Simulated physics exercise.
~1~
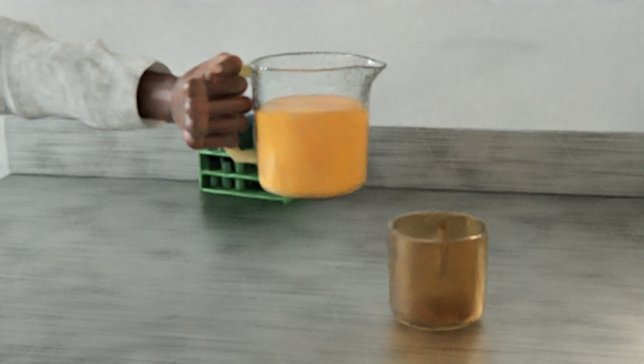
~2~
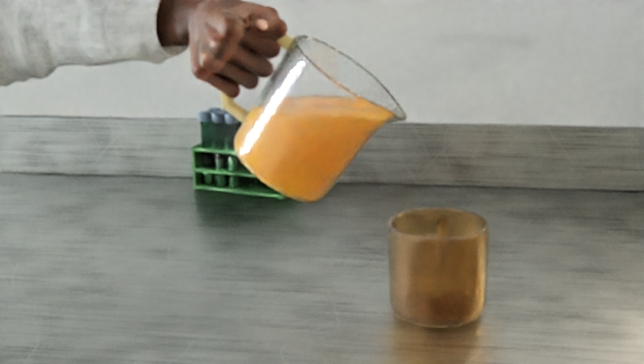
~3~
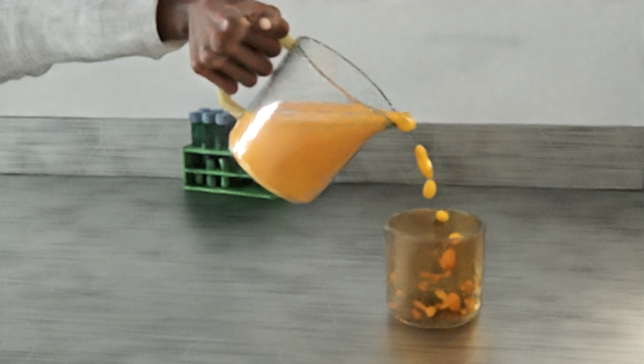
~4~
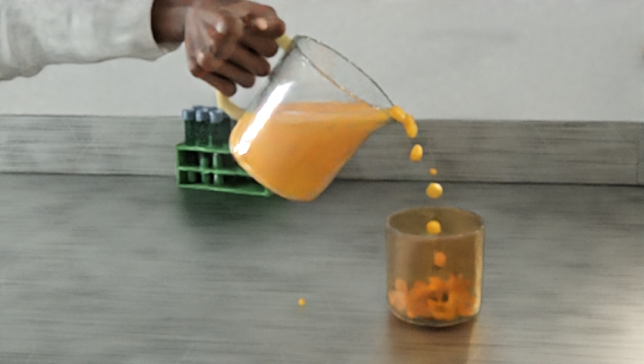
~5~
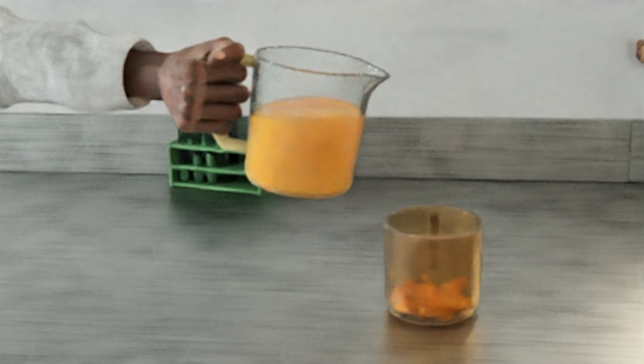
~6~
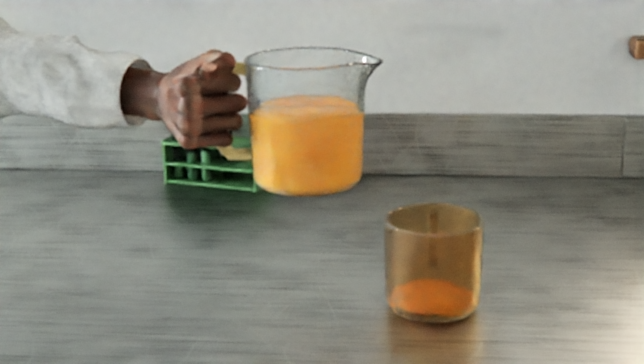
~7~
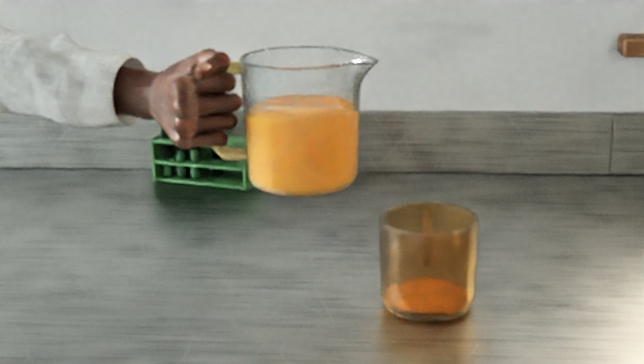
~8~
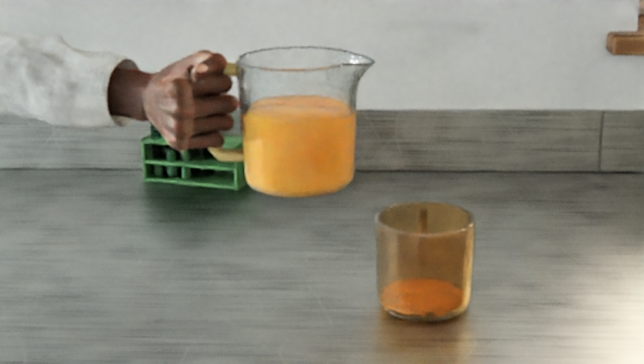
A hand tilted a glass pitcher of orange juice to the right over an empty amber mug, and juice spilled down in blobs before the pitcher was brought level again, leaving a shallow layer in the mug and the pitcher still mostly full.
